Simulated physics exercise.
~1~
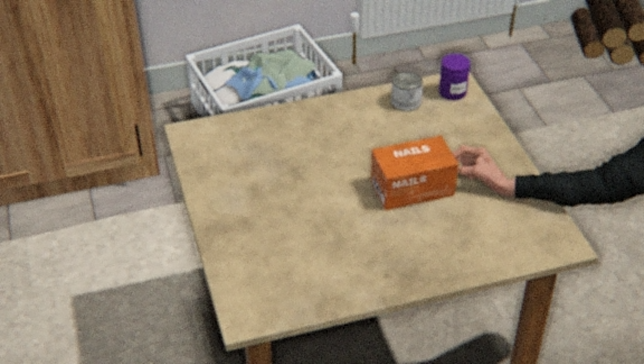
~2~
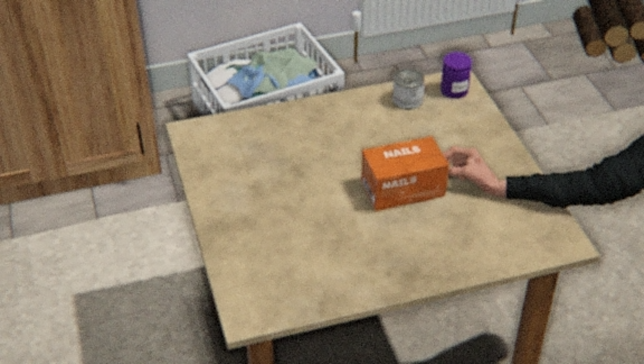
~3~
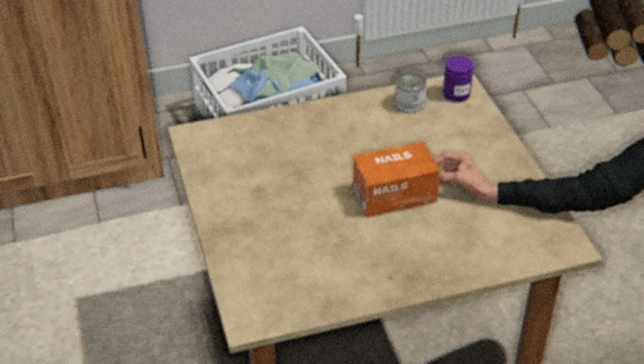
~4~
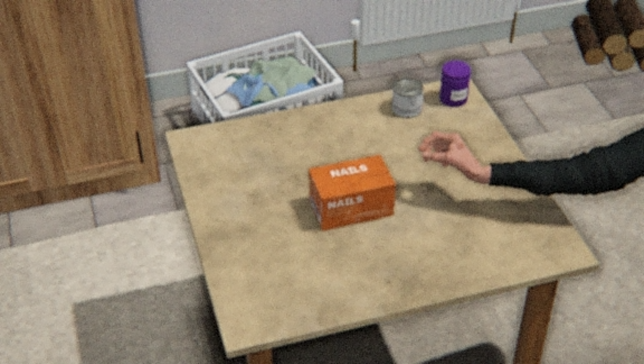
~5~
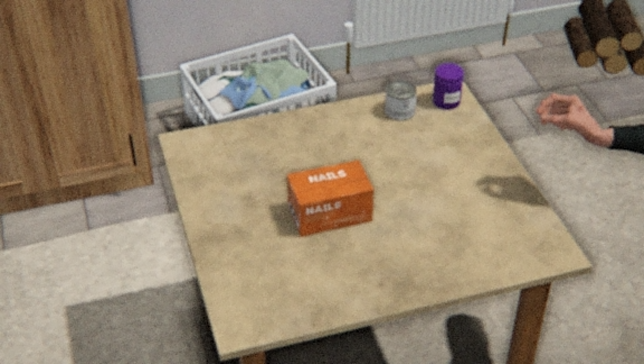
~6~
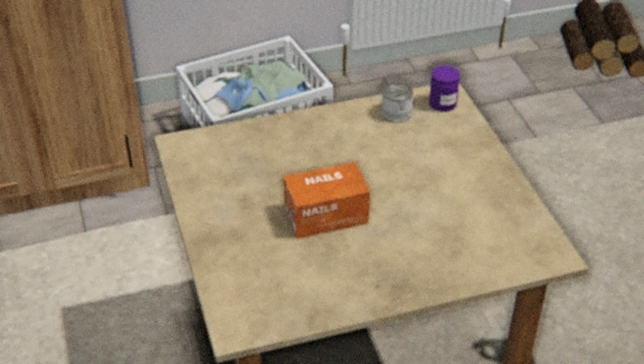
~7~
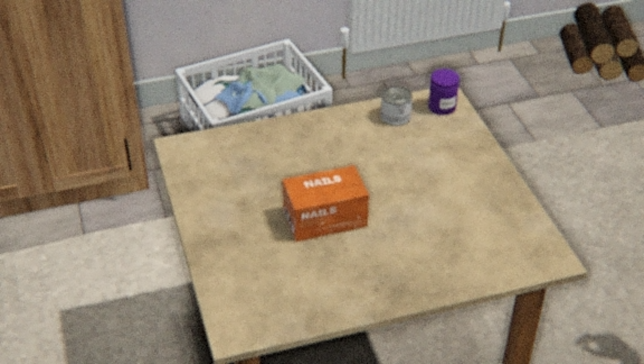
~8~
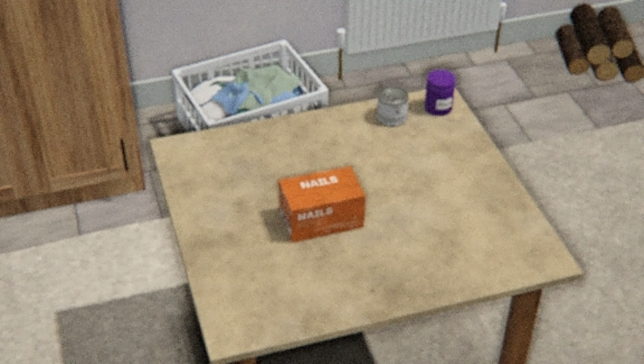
An orange box labelled as nails sits right of centre on a pale wooden table, seen from above in a room with a tiled floor and rugs. A purple jar and a greyish tin stand at the far edge, with a white laundry basket behind, a wooden cupboard at left and logs at upper right. A dark-sleeved hand reaching from the right pushes the box left a little. The hand lets go and withdraws to the right as the box slides a short way farther. The box stops near the middle and rests there, still on the table.
